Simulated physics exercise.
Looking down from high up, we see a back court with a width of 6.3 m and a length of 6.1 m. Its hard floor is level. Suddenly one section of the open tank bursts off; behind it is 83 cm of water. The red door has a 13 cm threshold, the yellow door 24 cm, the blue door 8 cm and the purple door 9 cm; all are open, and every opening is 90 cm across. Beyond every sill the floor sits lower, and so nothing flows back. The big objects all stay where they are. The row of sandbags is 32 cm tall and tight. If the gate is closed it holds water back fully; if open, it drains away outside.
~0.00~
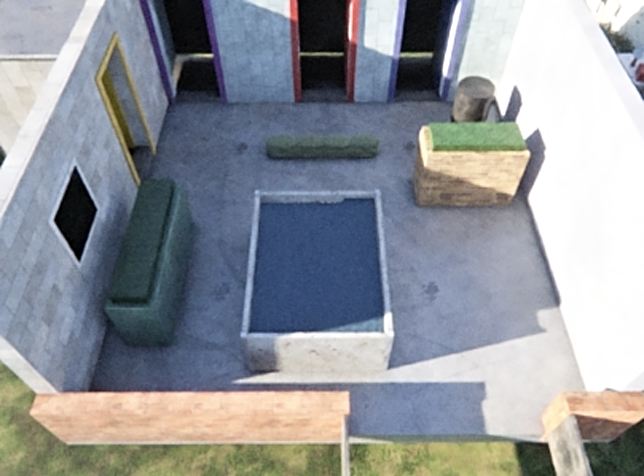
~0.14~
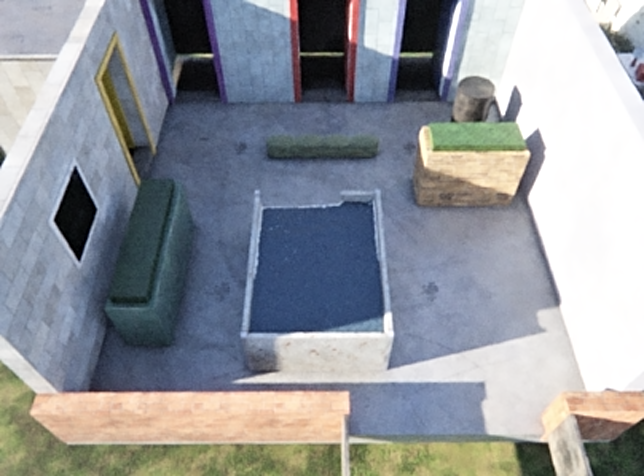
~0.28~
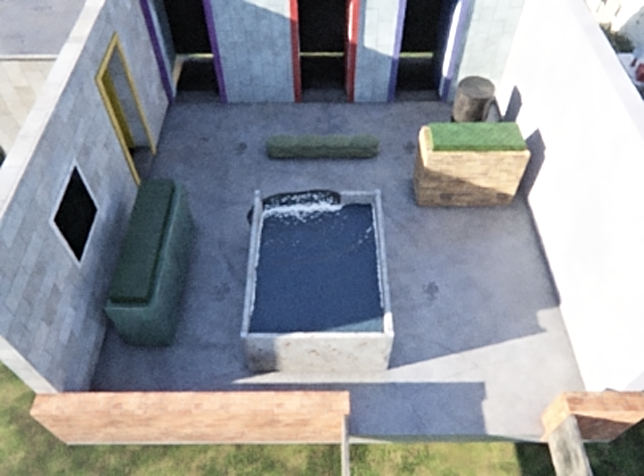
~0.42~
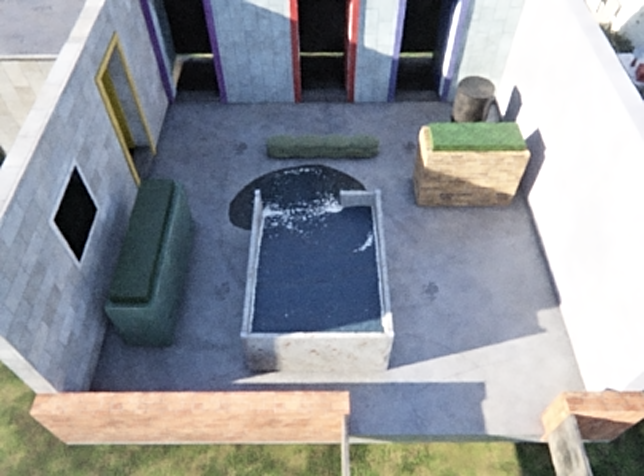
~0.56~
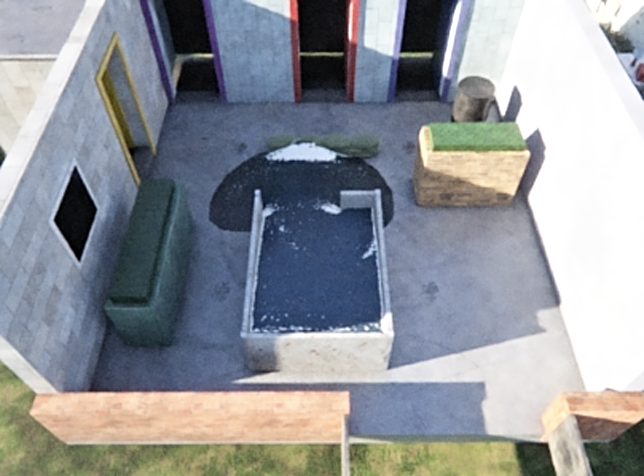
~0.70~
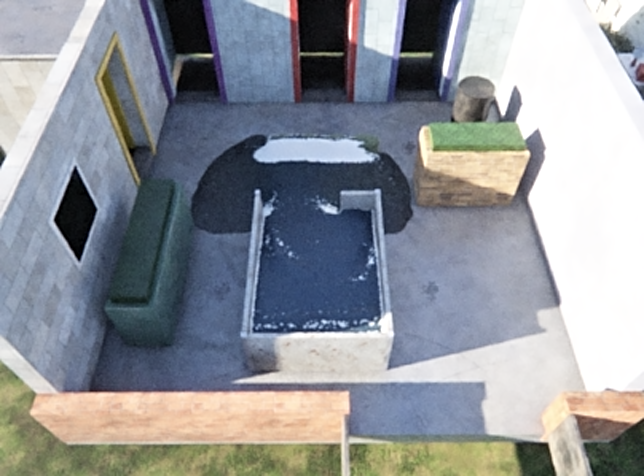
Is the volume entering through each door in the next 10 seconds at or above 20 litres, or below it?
Red door: Below, yellow door: Below, blue door: At or above, purple door: At or above.
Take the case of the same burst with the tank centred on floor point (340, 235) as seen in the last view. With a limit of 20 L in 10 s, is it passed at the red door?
Lab note: Red door limit exceeded.
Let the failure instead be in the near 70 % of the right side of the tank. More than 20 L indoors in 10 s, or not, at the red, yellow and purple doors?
Then it goes red fine, yellow fine, purple fine.
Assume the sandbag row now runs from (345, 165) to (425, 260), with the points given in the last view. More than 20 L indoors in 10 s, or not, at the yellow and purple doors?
Checking the limit, yellow is fine, purple is too much.
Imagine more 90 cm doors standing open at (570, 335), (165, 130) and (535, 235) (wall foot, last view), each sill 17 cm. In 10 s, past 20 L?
The first one doesn't reach it, the second one exceeds it, and the third one doesn't reach it.
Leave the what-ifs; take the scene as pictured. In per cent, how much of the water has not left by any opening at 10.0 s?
Some 78 per cent remains.
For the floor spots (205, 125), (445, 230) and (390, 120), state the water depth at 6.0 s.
Depths: About 14, 1 and 14 centimetres.
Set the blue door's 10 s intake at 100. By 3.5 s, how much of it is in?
That works out near 5%.
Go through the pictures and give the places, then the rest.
The open tank at (318, 261) is whole and still, 83 cm deep, in the first picture.
The front is at a hidden place, 0.7 m from the gap on the open tank's far side; 0.3 m2 of floor is under water; 83 cm left at the back of the open tank, in the second picture.
Water pours out on the open tank's far side and has run 0.9 m, to a hidden place; typically 13 cm deep outside, 83 cm at the open tank's back, in the third picture.
Water pours out on the open tank's far side and has run 1.5 m, to (325, 169); typically 10 cm deep outside, 83 cm at the open tank's back, in the fourth picture.
The front is at (267, 155), 1.9 m from the gap on the open tank's far side; 4.0 m2 of floor is under water; 75 cm left at the back of the open tank, in the fifth picture.
Water pours out on the open tank's far side and has run 2.4 m, to (255, 139); typically 6 cm deep outside, 69 cm at the open tank's back, in the sixth picture.
After 1.4 s water covers 35 % of the floor and is deepest (50 cm) near (298, 159); red door not reached, yellow door 2 cm at the sill, 0 L in, blue door not reached, purple door 12 cm at the sill, 1 L in.
After 2.2 s water covers 50 % of the floor and is deepest (42 cm) near (298, 159); red door 9 cm at the sill, 0 L in, yellow door 14 cm at the sill, 0 L in, blue door not reached, purple door 29 cm at the sill, 52 L in.
After 3.5 s water covers 60 % of the floor and is deepest (26 cm) near (149, 175); red door 6 cm at the sill, 0 L in, yellow door 21 cm at the sill, 5 L in, blue door 9 cm at the sill, 2 L in, purple door 23 cm at the sill, 213 L in.
After 6.0 s water covers 85 % of the floor and is deepest (18 cm) near (506, 166); red door 8 cm at the sill, 0 L in, yellow door 14 cm at the sill, 6 L in, blue door 12 cm at the sill, 13 L in, purple door 17 cm at the sill, 308 L in.
After 10.0 s water covers 95 % of the floor and is deepest (14 cm) near (506, 166); red door 11 cm at the sill, 1 L in, yellow door 8 cm at the sill, 7 L in, blue door 11 cm at the sill, 42 L in, purple door 9 cm at the sill, 345 L in.
